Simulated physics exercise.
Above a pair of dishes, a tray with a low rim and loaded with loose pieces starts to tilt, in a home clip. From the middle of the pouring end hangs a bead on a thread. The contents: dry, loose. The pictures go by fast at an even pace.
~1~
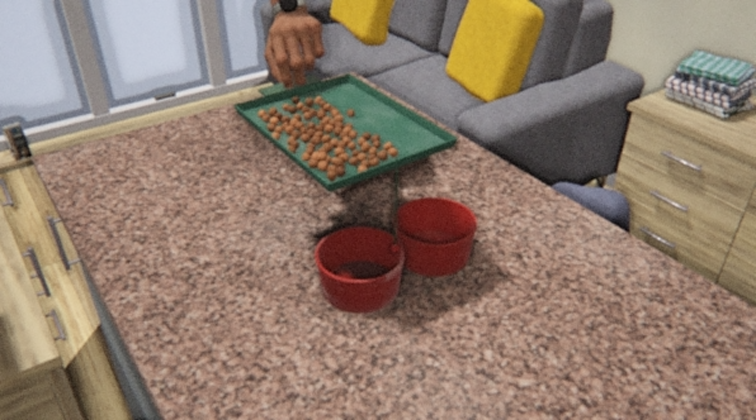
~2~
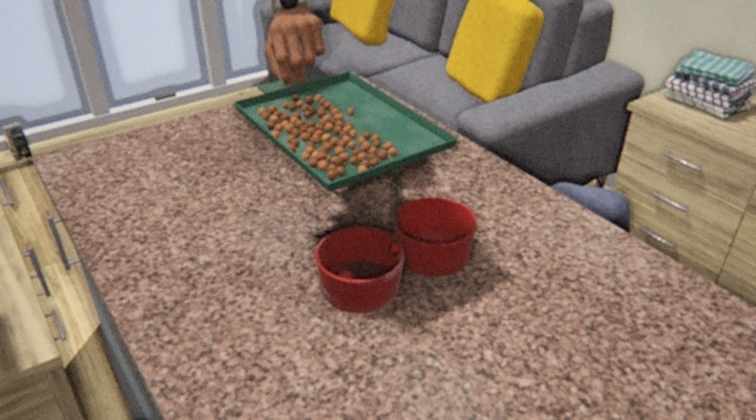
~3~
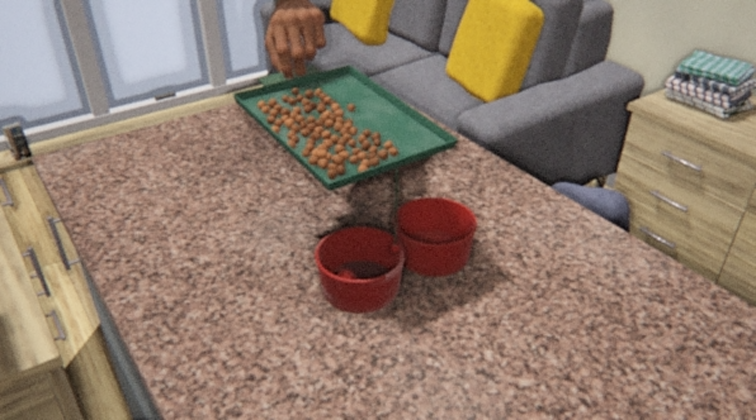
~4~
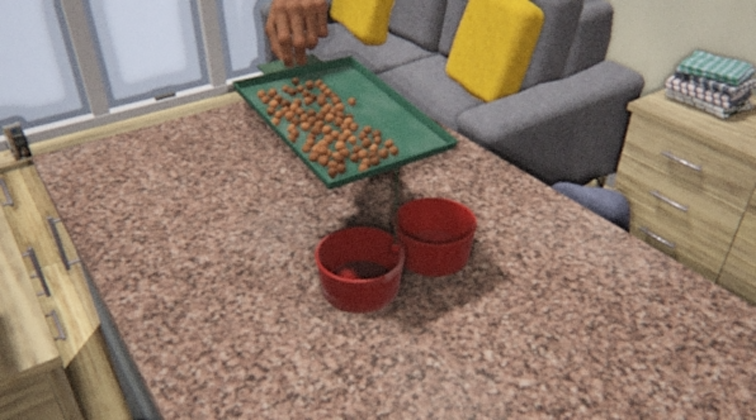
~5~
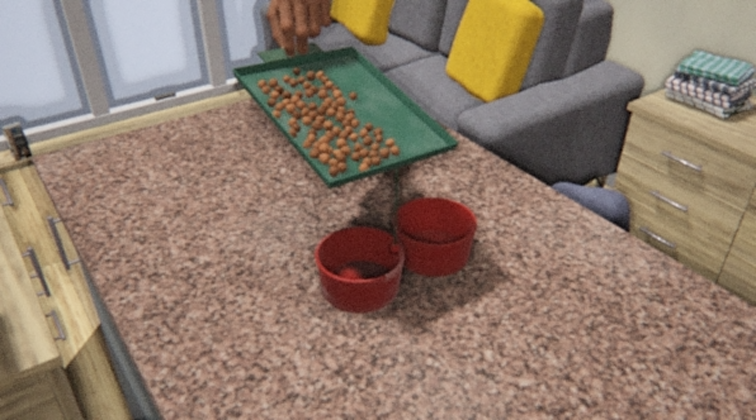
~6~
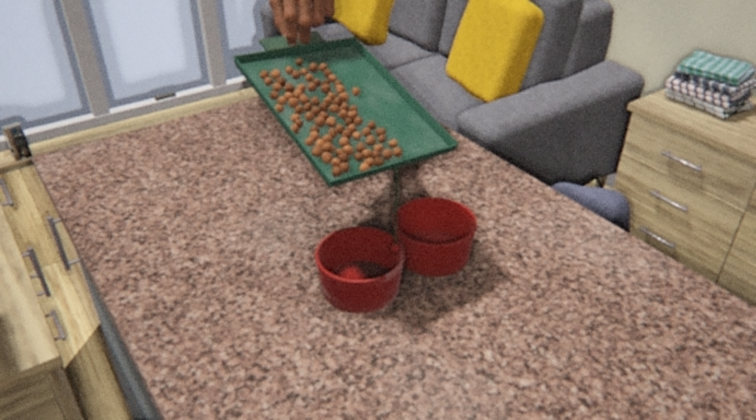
A green tray loaded with hazelnuts sits level above two red dishes on a speckled countertop, a hand at its far edge. The hand lifts that far side, and the tray tilts gradually toward the dishes, its near right corner lowest, while the nuts stay scattered across its surface.
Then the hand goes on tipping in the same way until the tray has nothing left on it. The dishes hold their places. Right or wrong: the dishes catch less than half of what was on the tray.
Right - they catch less than half.
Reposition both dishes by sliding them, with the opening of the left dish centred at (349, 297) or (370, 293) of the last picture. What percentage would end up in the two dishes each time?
That makes 60 per cent, followed by 80 per cent.
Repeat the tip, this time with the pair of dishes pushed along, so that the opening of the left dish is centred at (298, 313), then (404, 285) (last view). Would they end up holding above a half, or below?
First shift, a minority share; second shift, a majority share.
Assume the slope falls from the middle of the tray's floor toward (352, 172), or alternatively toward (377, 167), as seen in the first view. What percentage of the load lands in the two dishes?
In order, 10 in a hundred and 0 in a hundred.
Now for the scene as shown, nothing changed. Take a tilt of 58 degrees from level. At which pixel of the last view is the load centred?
Somewhere near pixel (391, 139).
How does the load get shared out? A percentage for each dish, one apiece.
So the left dish gets 0 % of the load, while the right one gets 10 %.
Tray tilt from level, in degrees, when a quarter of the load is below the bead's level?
Close to 105° of tilt at that moment.
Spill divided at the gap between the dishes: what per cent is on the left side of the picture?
It comes out at roughly 10 percent.
Soon after the last picture, tray tipped steeply; nearly all on the tray; a stray few outside both; a stray few in the air.
A little later, tray tipped right over; most on the tray; a small part outside both; a small part in the air.
Later still, tray tipped past a quarter turn; a stray few in the left dish; a small part in the right dish; most outside both.
At rest, tray tipped past a quarter turn; a stray few in the left dish; a small part in the right dish; most outside both.
